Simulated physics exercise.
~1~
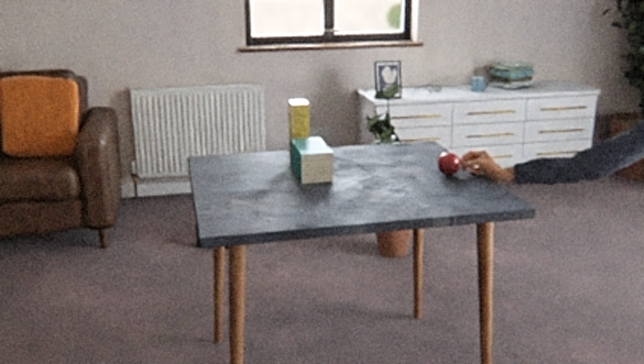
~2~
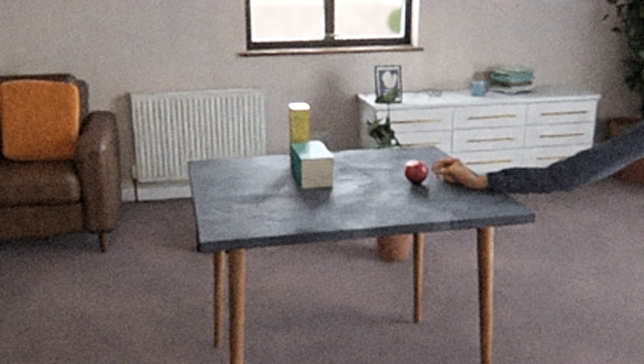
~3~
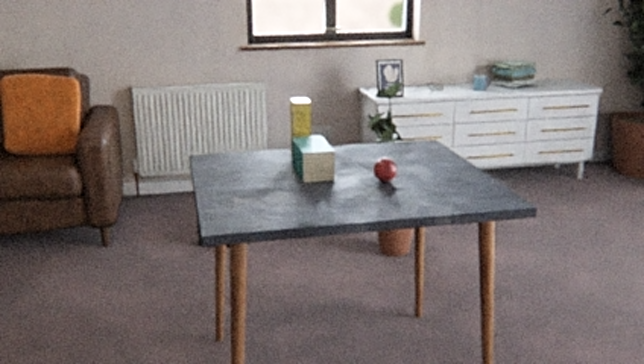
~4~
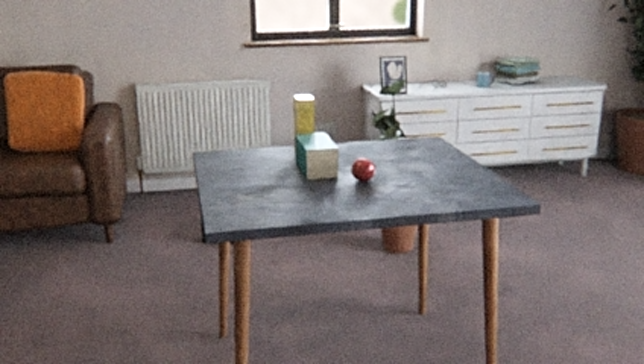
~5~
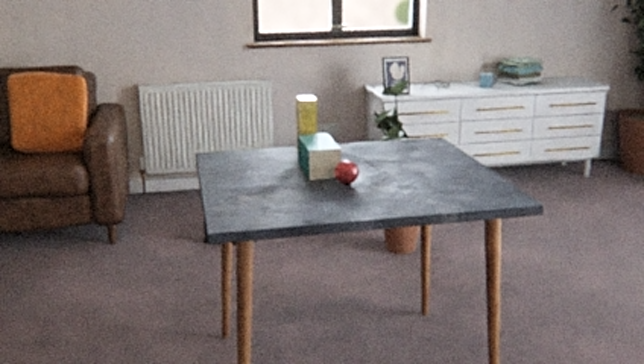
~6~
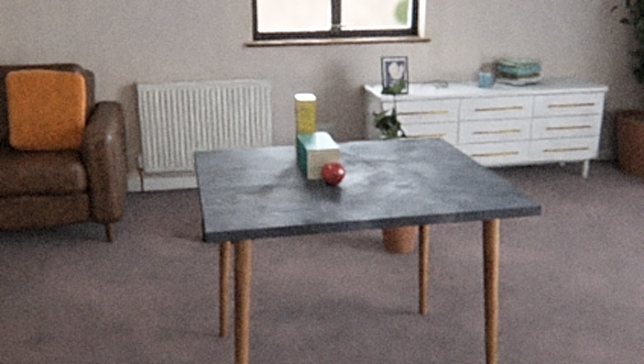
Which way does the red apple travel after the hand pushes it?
The red apple moves to the left across the table, towards the turquoise object.
